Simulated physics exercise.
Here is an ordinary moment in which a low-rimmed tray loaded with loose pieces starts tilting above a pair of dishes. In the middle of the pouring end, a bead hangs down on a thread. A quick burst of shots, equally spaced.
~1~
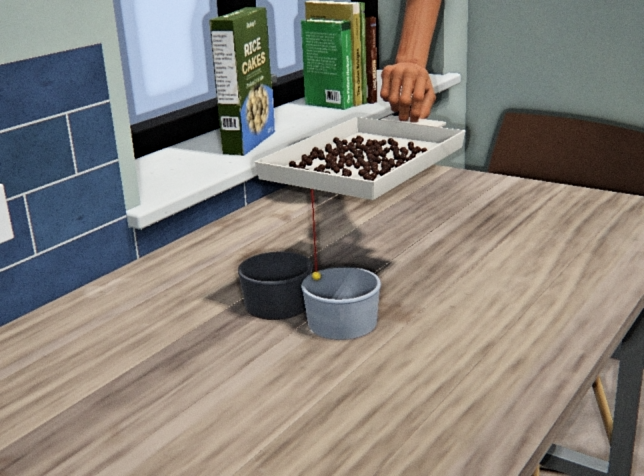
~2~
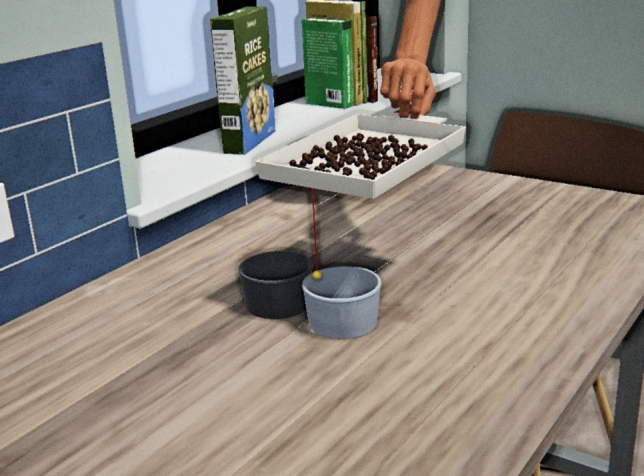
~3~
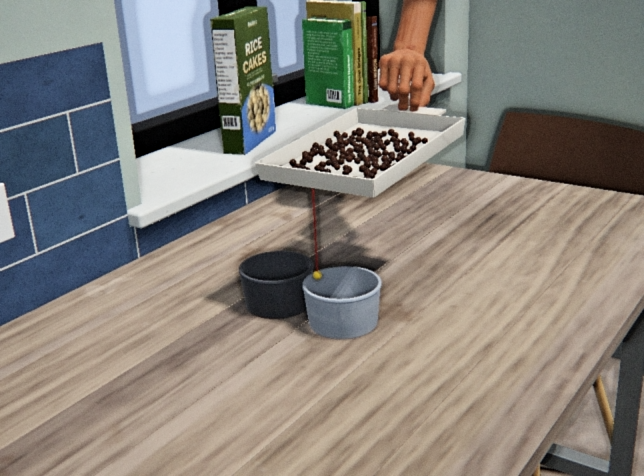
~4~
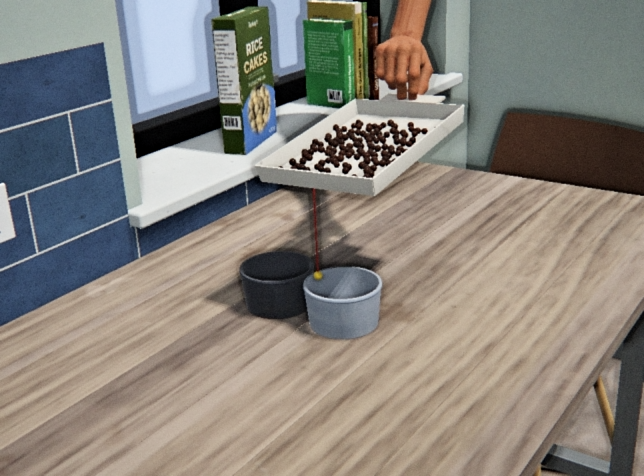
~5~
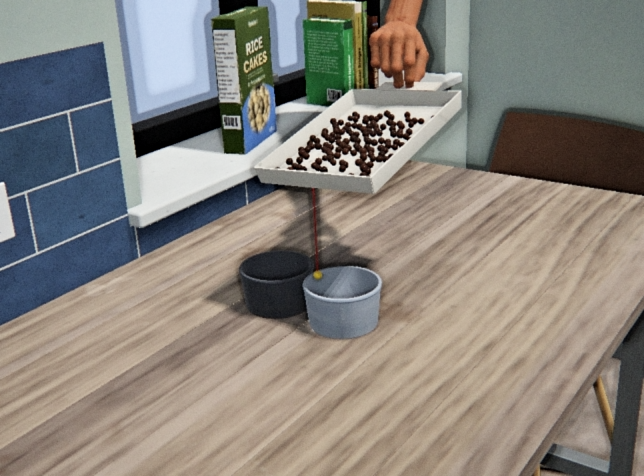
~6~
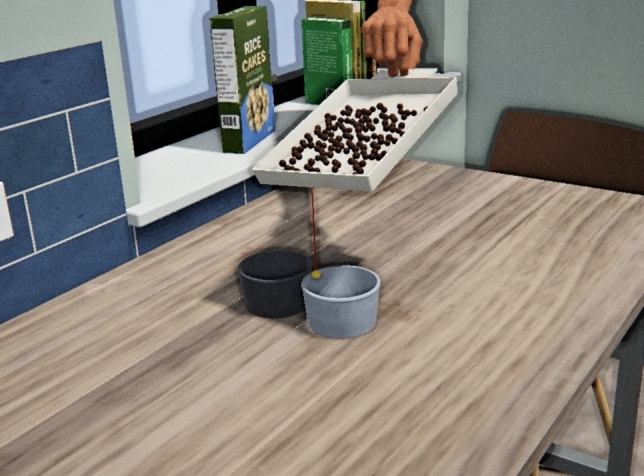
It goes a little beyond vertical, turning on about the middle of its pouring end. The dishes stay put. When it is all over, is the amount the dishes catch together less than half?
Yes, they hold less than half.
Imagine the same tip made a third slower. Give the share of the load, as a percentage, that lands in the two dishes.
Near 20 %.
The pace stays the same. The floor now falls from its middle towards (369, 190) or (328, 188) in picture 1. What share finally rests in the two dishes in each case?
Near 0 % and, after that, 0 %.
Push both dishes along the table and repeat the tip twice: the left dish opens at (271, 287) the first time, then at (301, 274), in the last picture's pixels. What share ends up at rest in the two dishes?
Trial 1 around 80 percent, trial 2 around 0 percent.
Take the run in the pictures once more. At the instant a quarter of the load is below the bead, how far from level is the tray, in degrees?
Close to 100° of tilt at that moment.
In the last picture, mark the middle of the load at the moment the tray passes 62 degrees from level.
Centre estimate: (292, 160).
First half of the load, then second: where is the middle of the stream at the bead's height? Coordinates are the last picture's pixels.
Earlier half at (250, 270), later half at (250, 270).
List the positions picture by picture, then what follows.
In the first frame, corners of the pouring end (258, 161) and (373, 181), level; middle of the load (361, 157), chocolate balls; left dish (254, 296); right dish (321, 315); bead on its thread (317, 276).
In the second frame, corners of the pouring end (258, 161) and (373, 180), level; middle of the load (362, 155).
In the third frame, corners of the pouring end (258, 162) and (372, 179), tipped barely, lowest at the left corner; middle of the load (361, 151).
In the fourth frame, corners of the pouring end (258, 165) and (372, 178), tipped a little, lowest at the left corner; middle of the load (361, 146).
In the fifth frame, corners of the pouring end (257, 166) and (370, 176), tipped a little, lowest at the left corner; middle of the load (358, 141).
In the sixth frame, corners of the pouring end (255, 168) and (367, 174), tipped clearly, lowest at the left corner; middle of the load (350, 138), every one on the move; left dish (254, 294); right dish (320, 313).
Just after the last frame, tray tipped steeply; almost all on the tray; just a few in the air.
A moment on, tray tipped past a quarter turn; roughly a third on the tray; just a few in the left dish; roughly a quarter outside both; roughly a third in the air.
Further on, tray tipped past a quarter turn; about a tenth in the left dish; the larger part outside both.
When it is over, tray tipped past a quarter turn; not one in the right dish; about a tenth in the left dish; the larger part outside both.
